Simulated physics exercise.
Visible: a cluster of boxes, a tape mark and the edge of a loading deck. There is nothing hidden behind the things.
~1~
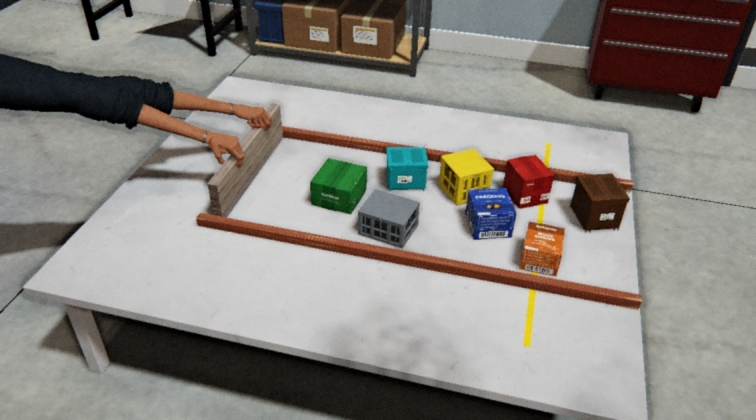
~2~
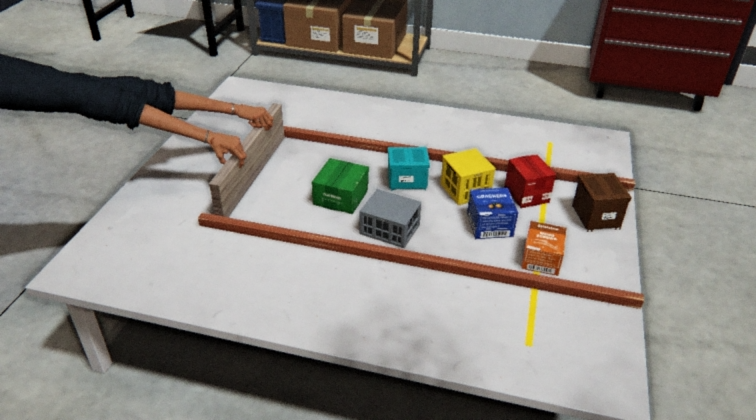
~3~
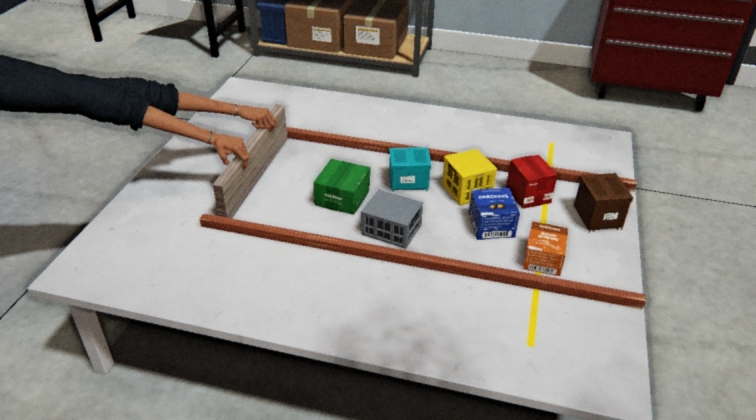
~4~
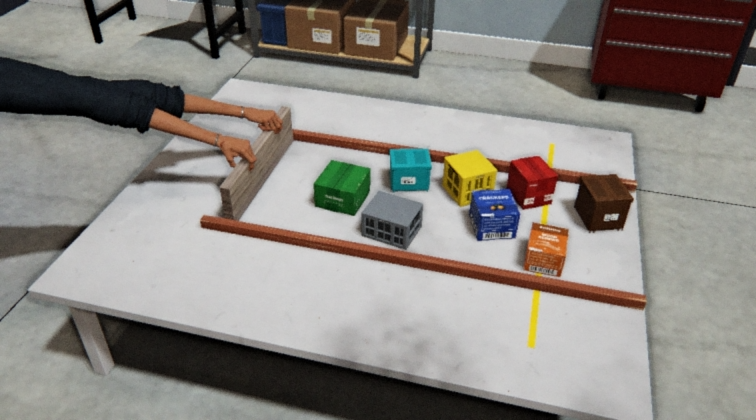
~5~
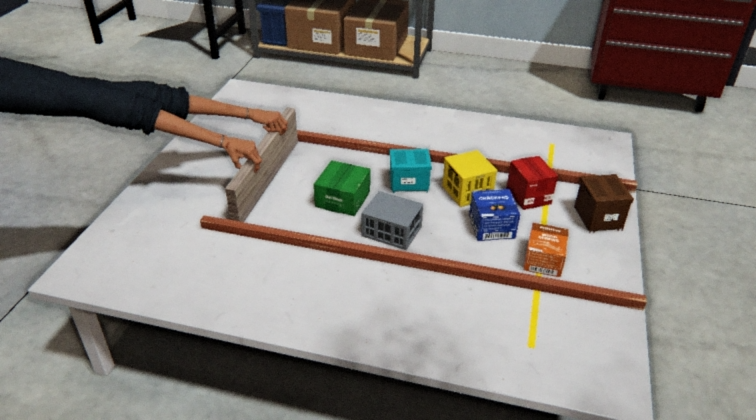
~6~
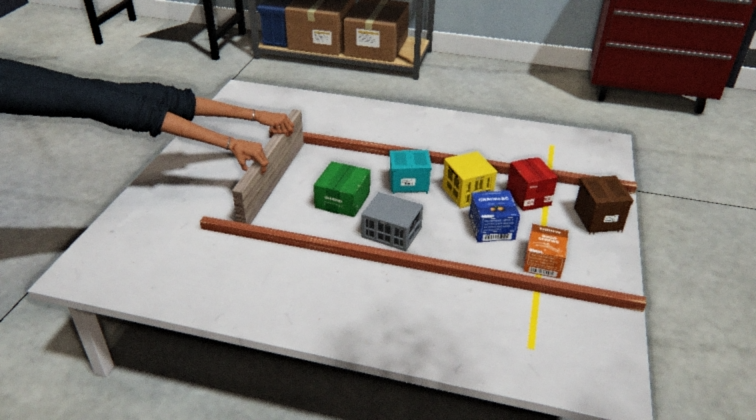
In the video, two hands slide a wooden plank a short way to the right between two rails on a white table, toward a cluster of colourful boxes and crates near a yellow tape line, which stay almost still.
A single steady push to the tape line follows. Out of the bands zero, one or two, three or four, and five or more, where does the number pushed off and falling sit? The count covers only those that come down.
I expect only one or two to drop off the edge.
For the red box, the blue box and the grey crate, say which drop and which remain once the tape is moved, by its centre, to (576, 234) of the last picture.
Note: Red box falls away / blue box falls away / grey crate stays up top.
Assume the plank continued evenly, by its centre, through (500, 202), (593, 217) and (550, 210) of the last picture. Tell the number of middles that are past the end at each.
In order of the places given, that's 0, 5 and 2.
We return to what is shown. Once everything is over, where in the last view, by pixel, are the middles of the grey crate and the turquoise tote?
Okay, so first (563, 259), and next (565, 187).
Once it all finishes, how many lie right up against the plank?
Looks like 3 of them, all told.
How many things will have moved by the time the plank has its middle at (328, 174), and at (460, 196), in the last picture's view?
First position 1; second position 7.
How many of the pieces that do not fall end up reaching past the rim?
It would come to 1.
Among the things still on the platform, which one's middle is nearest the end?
The red box winds up nearest.
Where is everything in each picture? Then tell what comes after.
Brown tote (598, 203); orange box (542, 248); red box (528, 181); plank (249, 159); tape (540, 226), in the first frame.
Orange box (544, 248); plank (251, 159), in the second frame.
Red box (531, 181); green box (342, 186), in the third frame.
Brown tote (602, 203); blue box (494, 215), in the fourth frame.
Orange box (546, 250); grey crate (392, 220), in the fifth frame.
Brown tote (602, 205); orange box (546, 251); red box (531, 184); plank (272, 165); tape (543, 228), in the sixth frame.
A little later, none off yet; brown tote at rest near (602, 205); orange box at rest near (546, 251); red box at rest near (531, 184).
Next, none off yet; brown tote at rest near (602, 205); orange box at rest near (547, 251); red box shifted a little near (547, 187).
When it is over, the number that fall off is one or two; down, brown tote.
